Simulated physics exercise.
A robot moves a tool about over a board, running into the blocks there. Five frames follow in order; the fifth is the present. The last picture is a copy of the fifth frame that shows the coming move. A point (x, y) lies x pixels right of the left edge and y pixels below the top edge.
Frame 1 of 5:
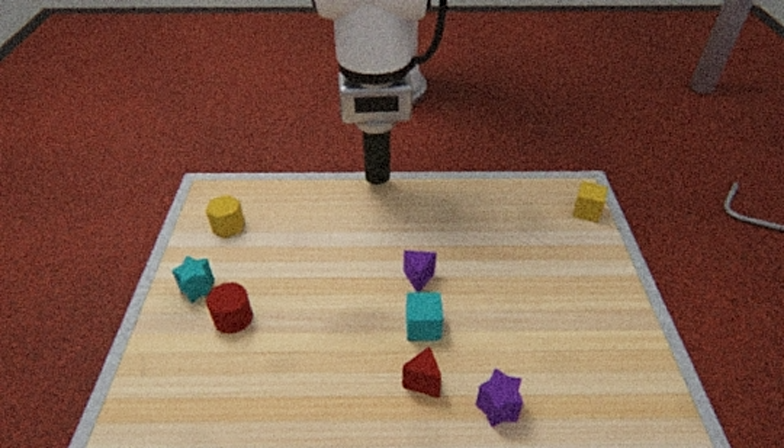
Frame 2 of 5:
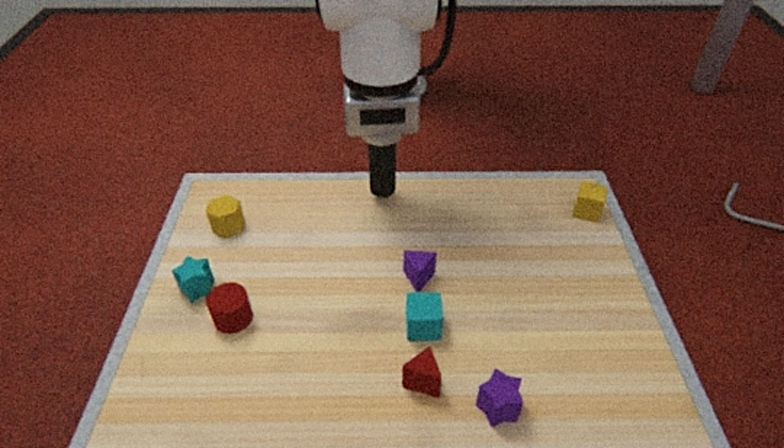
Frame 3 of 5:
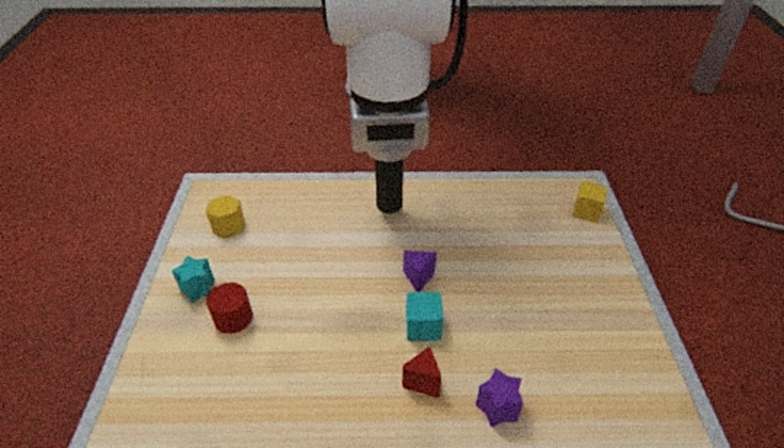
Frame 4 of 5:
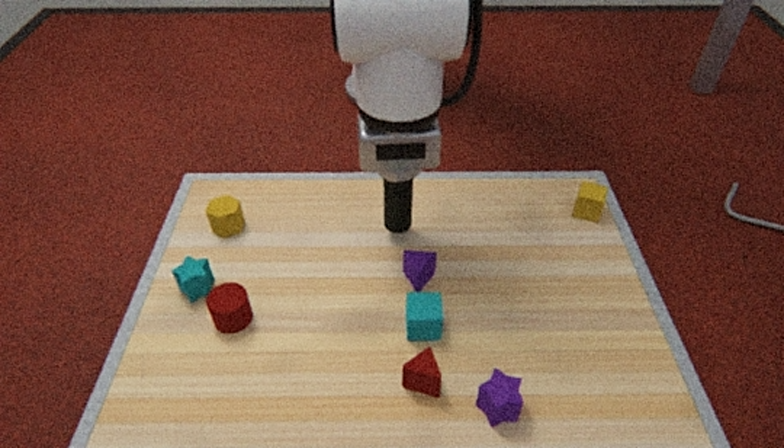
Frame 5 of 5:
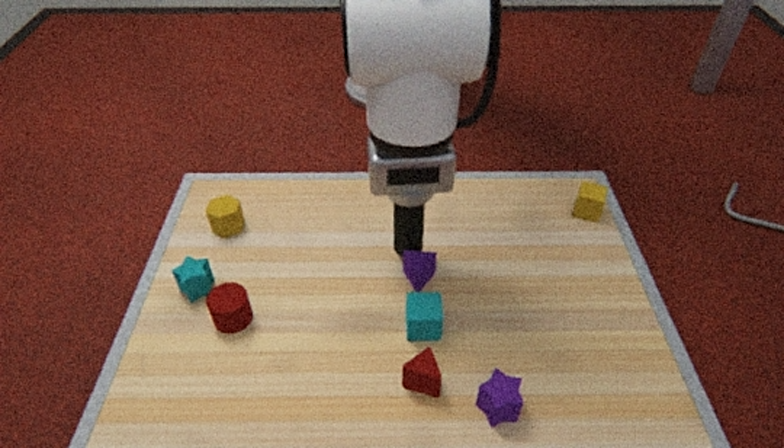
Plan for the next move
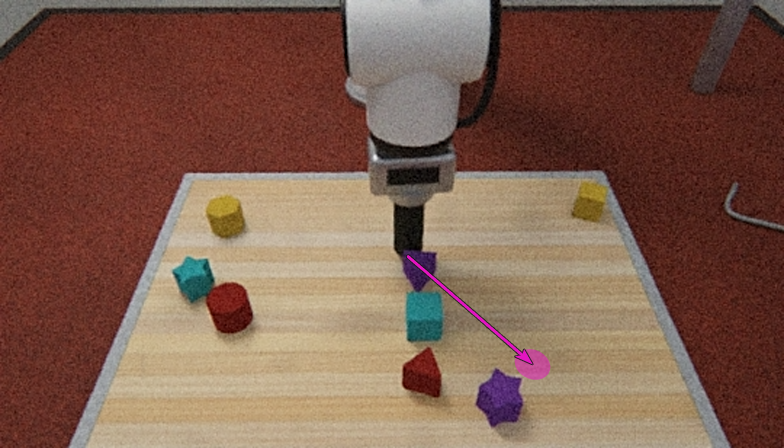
The clip opens on a robot arm holding a dark tool at the far edge of a wooden board scattered with yellow, turquoise, red and purple blocks. The arm moves the tool steadily nearer and slightly right, until its tip is right behind the purple three-sided block, while the blocks stay still.
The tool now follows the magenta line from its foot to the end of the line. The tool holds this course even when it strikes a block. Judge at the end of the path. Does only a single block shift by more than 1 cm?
Going by the path, no.
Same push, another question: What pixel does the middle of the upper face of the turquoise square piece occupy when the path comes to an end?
I'd say the turquoise square piece ends with its top centre at (425, 323).
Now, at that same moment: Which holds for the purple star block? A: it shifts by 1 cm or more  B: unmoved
The answer is B.
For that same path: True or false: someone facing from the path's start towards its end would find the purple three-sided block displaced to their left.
The statement is incorrect.
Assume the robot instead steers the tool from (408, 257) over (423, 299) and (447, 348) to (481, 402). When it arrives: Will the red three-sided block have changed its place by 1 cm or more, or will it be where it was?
In the end it has been moved.
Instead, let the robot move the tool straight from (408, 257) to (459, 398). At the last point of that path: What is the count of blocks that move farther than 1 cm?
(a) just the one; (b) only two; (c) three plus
c
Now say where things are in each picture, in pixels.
Lower end of the tool (378, 177), tops of blocks, purple three-sided block (420, 258), turquoise square piece (425, 306), purple star block (503, 388), in the first picture.
Tool (383, 189), blocks as before, in the second picture.
Tool (390, 205), blocks as before, in the third picture.
Tool (398, 224), blocks as before, in the fourth picture.
Tool (408, 248), purple three-sided block (420, 258), turquoise square piece (425, 306), purple star block (503, 388), in the fifth picture.
The drawn path runs straight from (408, 257) to (532, 364).
On the path given first. One third of the way, tool (446, 280); purple three-sided block (444, 289), turned 25° clockwise; turquoise square piece (425, 315), turned 20° clockwise.
Two thirds of the way, tool (488, 315); purple three-sided block (459, 308), turned 55° clockwise; turquoise square piece (425, 323), turned 50° clockwise.
At the end, tool (535, 356); purple three-sided block (459, 308), turned 55° clockwise; turquoise square piece (425, 323), turned 50° clockwise; purple star block not moved.
